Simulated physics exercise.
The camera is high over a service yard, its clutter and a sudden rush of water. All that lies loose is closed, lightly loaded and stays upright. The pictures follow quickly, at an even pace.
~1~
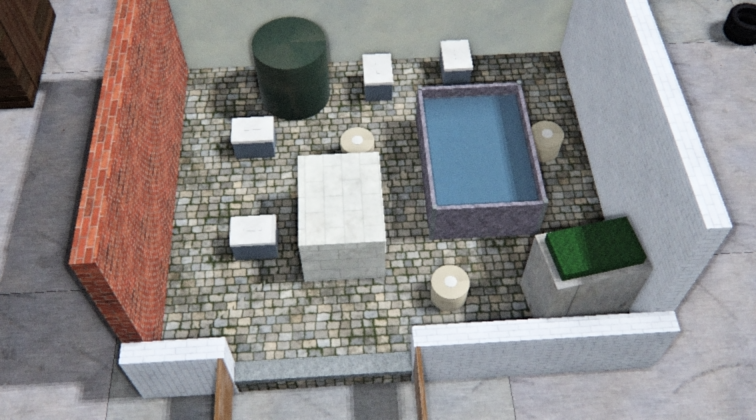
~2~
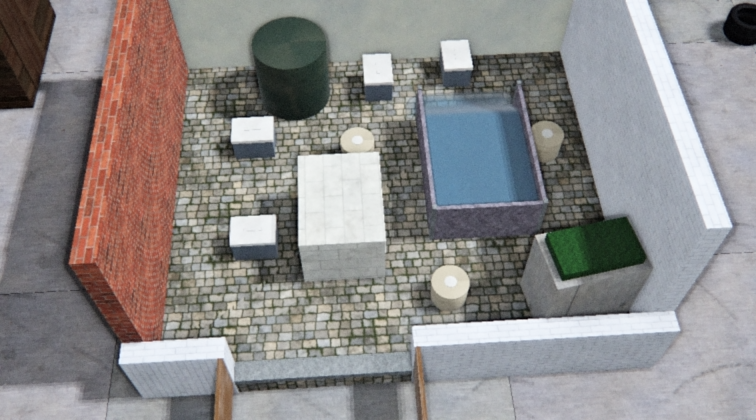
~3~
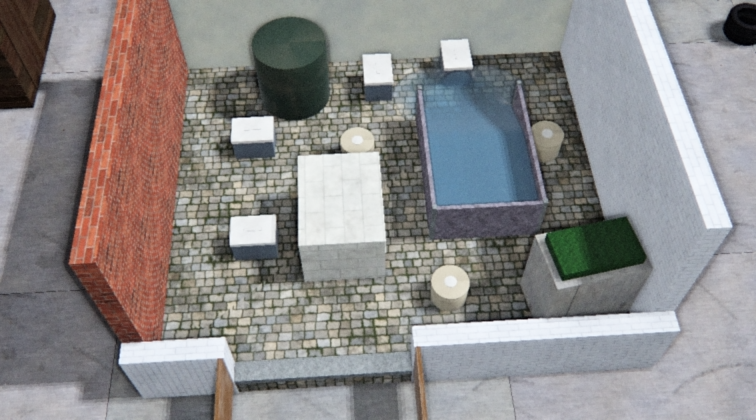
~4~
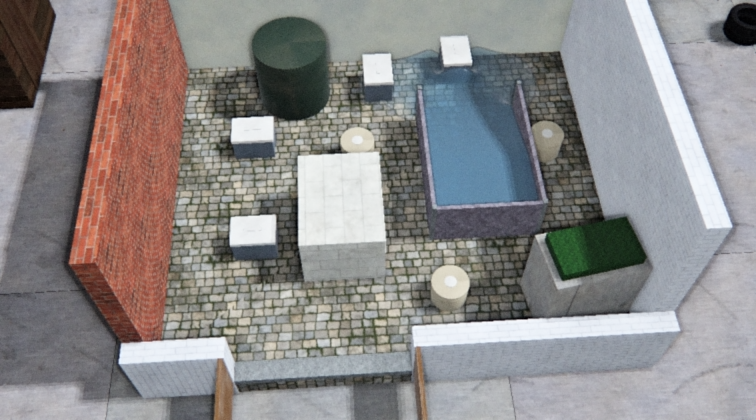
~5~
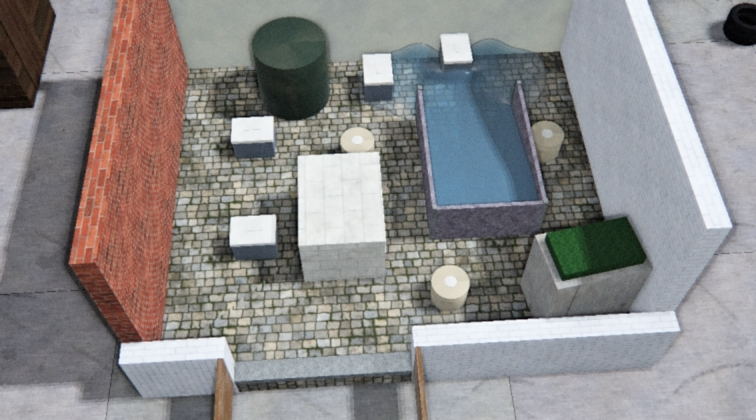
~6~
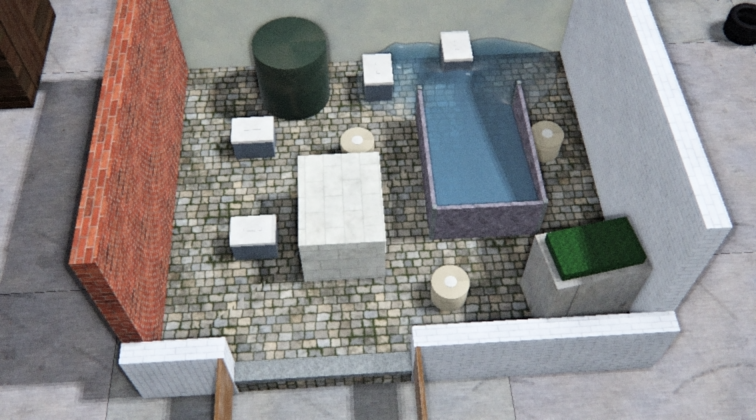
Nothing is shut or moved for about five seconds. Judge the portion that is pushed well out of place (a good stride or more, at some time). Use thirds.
It is from one to two thirds.
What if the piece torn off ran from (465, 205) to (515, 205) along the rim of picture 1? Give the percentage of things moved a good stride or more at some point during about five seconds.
Roughly 10 per cent.
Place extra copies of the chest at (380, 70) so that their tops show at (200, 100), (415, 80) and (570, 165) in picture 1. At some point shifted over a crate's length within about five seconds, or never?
In turn: Short of that, swept aside, swept aside.
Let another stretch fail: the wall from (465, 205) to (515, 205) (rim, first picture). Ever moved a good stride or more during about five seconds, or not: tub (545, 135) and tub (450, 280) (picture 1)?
In that order: Under that, shifted that much.
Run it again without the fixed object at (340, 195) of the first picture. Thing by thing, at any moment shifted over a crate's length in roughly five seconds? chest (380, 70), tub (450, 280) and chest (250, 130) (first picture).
One after the other: Yes, under that, under that.
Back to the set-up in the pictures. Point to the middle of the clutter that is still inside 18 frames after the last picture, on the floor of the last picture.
At about (377, 193).
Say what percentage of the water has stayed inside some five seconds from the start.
Roughly 100 per cent.
A moment on, 0 of 7 are well off their spots; 1 afloat.
Next, 1 of 7 are well off their spots; 1 afloat.
Later, 3 of 7 are well off their spots; 2 afloat.
In the end, 3 of 7 are well off their spots, and 3 have been at some point; 2 afloat.
